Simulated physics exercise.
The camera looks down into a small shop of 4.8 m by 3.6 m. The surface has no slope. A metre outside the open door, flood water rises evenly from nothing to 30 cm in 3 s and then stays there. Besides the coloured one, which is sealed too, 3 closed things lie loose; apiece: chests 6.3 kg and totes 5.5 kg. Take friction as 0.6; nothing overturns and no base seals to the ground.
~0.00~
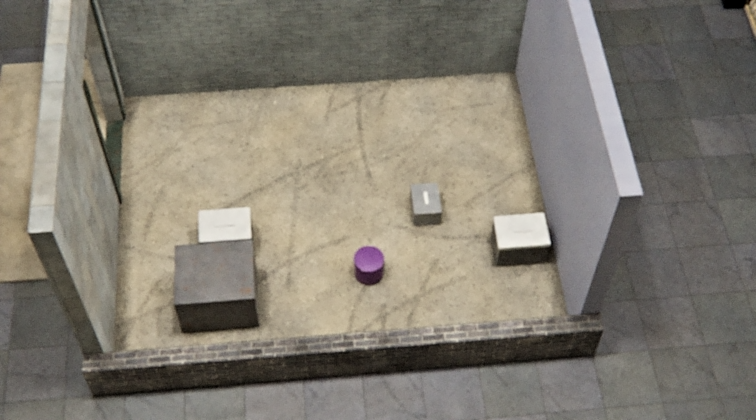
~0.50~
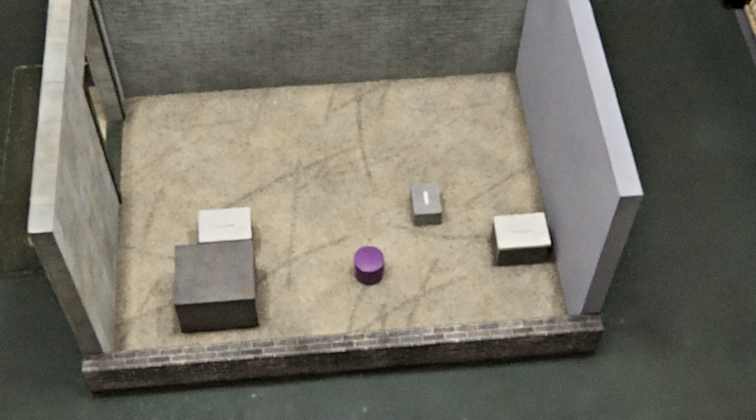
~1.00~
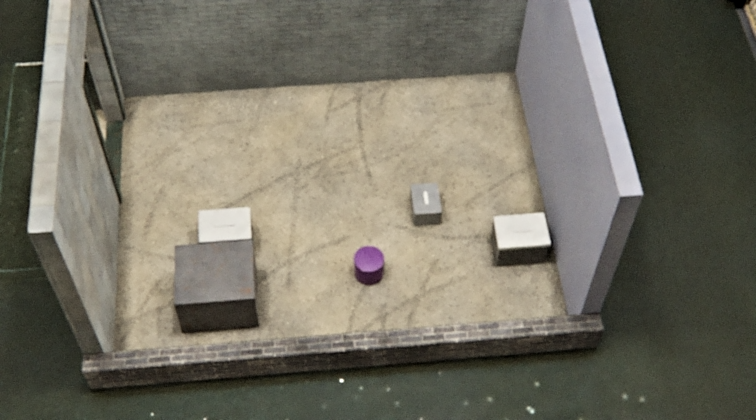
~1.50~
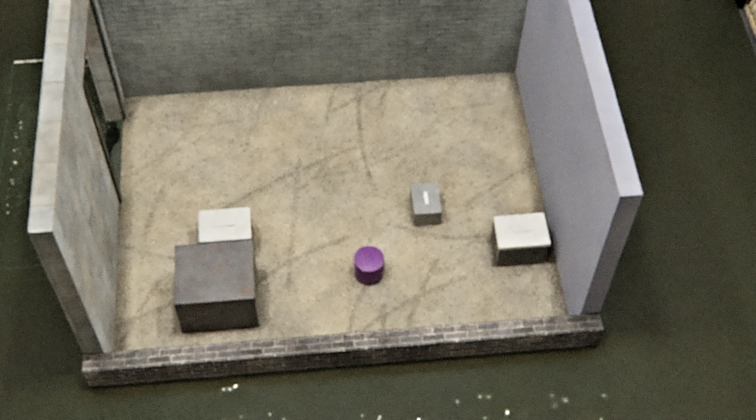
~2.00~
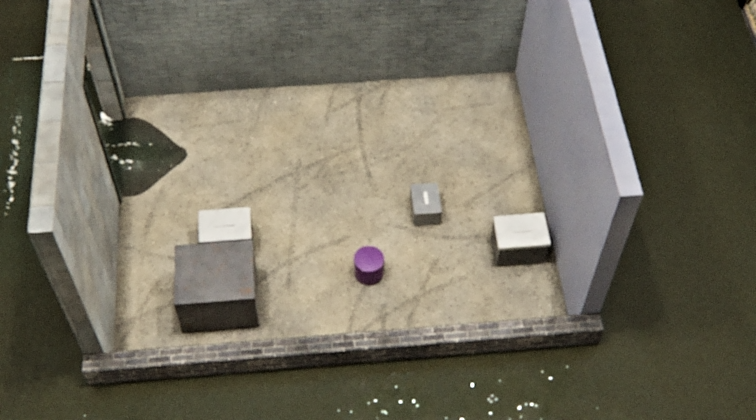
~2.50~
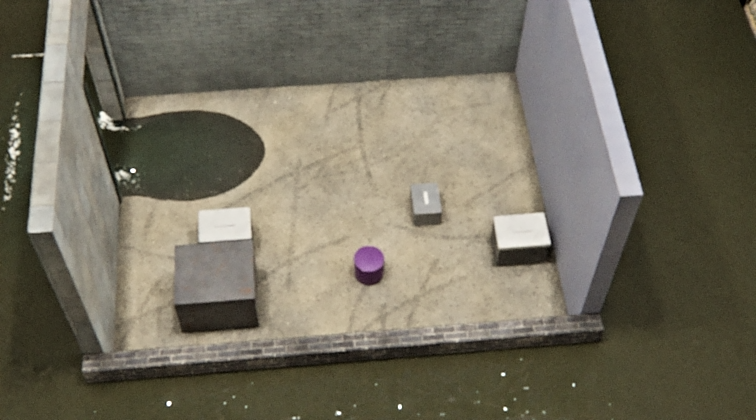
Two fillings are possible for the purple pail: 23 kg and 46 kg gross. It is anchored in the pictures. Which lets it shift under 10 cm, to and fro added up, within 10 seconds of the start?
For it, the lower weight is enough.
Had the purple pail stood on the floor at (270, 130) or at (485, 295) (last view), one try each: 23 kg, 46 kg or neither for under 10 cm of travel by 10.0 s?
In turn: The smaller is enough; either load holds.
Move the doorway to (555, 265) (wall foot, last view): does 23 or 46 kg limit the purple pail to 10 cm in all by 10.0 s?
In that case the lower weight is enough.
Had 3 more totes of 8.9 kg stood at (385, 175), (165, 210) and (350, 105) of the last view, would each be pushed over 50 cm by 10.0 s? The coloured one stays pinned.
In turn: More, short of it, more.
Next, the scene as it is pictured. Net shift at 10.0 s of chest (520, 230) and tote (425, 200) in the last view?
In turn: 200 cm, 120 cm.
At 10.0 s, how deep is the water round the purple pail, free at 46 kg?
Roughly 10 cm.
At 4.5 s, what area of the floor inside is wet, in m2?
About 11.5 m2.
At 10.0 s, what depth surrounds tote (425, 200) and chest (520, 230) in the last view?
About 18 and 8 cm.
After 3.5 s the purple pail would be 0 cm from its start with 23 kg and 0 cm from its start with 46 kg; 0 cm of water round it then.
After 4.5 s the purple pail would be 0 cm from its start with 23 kg and 0 cm from its start with 46 kg; 4 cm of water round it then.
After 7.0 s the purple pail would be 0 cm from its start with 23 kg and 0 cm from its start with 46 kg; 4 cm of water round it then.
After 10.0 s the purple pail would be 0 cm from its start with 23 kg and 0 cm from its start with 46 kg; 10 cm of water round it then.
